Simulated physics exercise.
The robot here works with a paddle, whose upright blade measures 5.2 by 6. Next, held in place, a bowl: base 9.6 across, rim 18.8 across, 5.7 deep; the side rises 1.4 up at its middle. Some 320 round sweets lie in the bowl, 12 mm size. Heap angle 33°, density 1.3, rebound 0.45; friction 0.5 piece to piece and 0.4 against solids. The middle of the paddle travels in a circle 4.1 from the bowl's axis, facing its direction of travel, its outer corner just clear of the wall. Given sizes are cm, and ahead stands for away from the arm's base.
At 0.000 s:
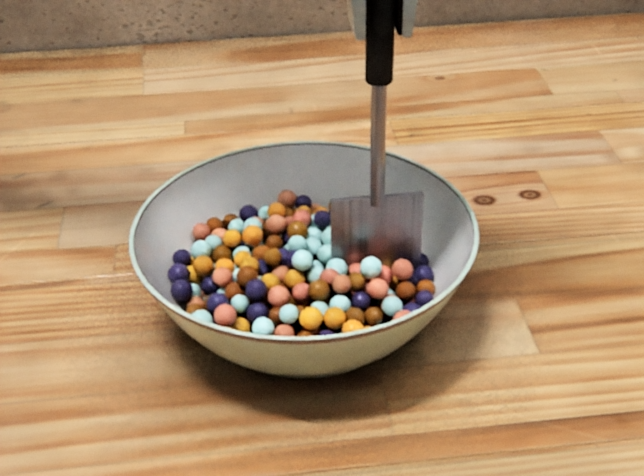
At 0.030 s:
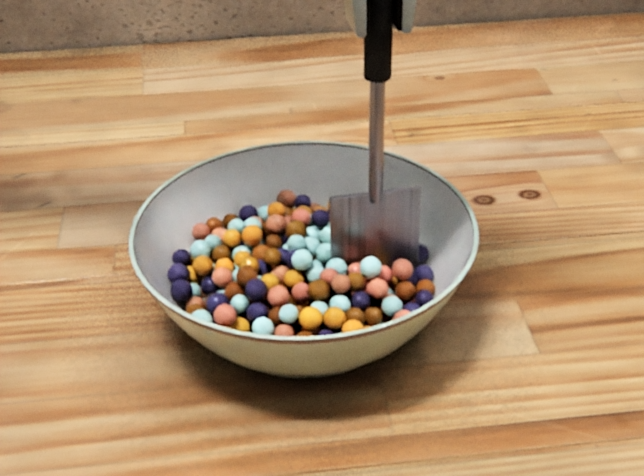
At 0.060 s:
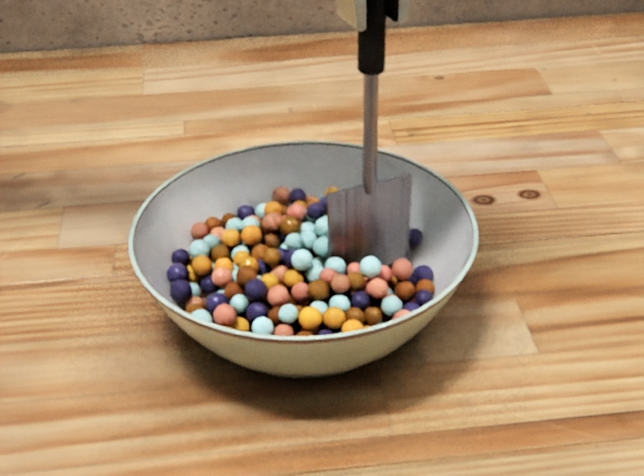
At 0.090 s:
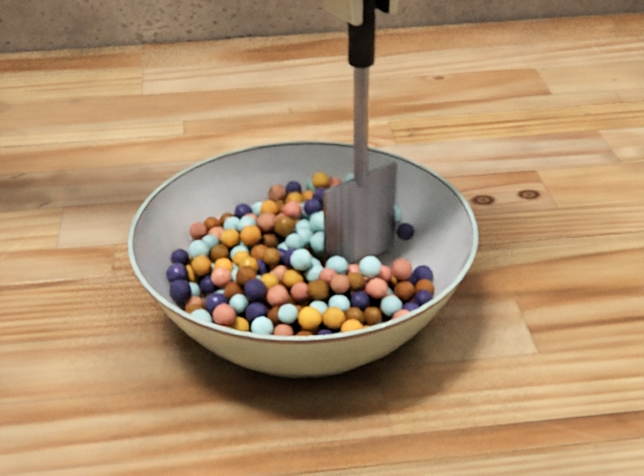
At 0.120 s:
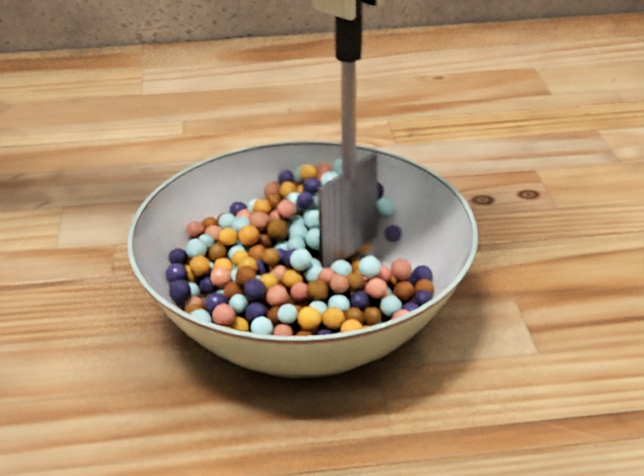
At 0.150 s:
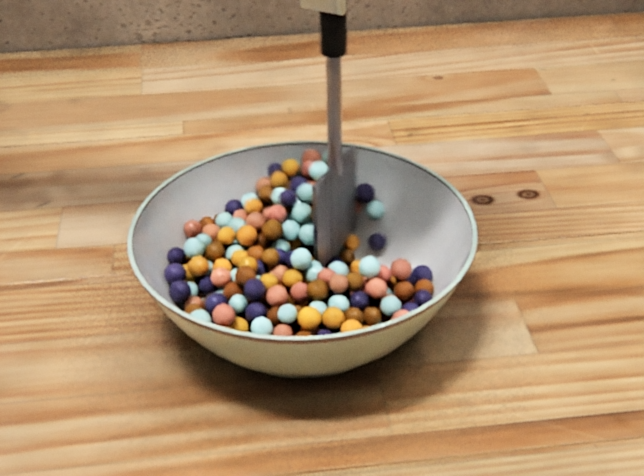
Robot-held metal paddle sweeping through multicoloured balls in a pale bowl, moving slightly left and turning edge-on as the balls bunch up.
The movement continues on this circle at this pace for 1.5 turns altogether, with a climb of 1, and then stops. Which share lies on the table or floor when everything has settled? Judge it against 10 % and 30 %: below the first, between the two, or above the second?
Between 10 and 30 %.
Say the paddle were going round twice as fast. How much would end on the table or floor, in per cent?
45 per cent.
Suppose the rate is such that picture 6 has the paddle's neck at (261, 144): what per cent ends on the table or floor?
Close to 45 in a hundred.
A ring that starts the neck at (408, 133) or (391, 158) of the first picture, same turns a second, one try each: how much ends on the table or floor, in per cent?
Roughly 0 % and 20 %.
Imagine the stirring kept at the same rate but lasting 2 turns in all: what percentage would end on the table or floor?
It would be around 15 percent.
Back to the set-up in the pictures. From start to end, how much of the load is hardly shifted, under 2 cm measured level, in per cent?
I'd say something near 5 percent.
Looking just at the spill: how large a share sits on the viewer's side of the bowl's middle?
70 %, approximately.
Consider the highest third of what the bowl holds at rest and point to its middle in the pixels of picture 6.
Close to (240, 293).
After 0.59 s, 246° round, highest piece 8 above the table; 291 in the bowl, 24 on the table or floor, 6 in flight or on the tool.
After 1.03 s, 76° round, highest piece 7 above the table; 271 in the bowl, 48 on the table or floor, 2 in flight or on the tool.
After 1.45 s, 180° round, highest piece 5 above the table; 262 in the bowl, 59 on the table or floor.
After 2.15 s, 180° round, highest piece 5 above the table; 262 in the bowl, 59 on the table or floor.
In the end, 262 in the bowl, 59 on the table or floor. That is 18 % on the table or floor.
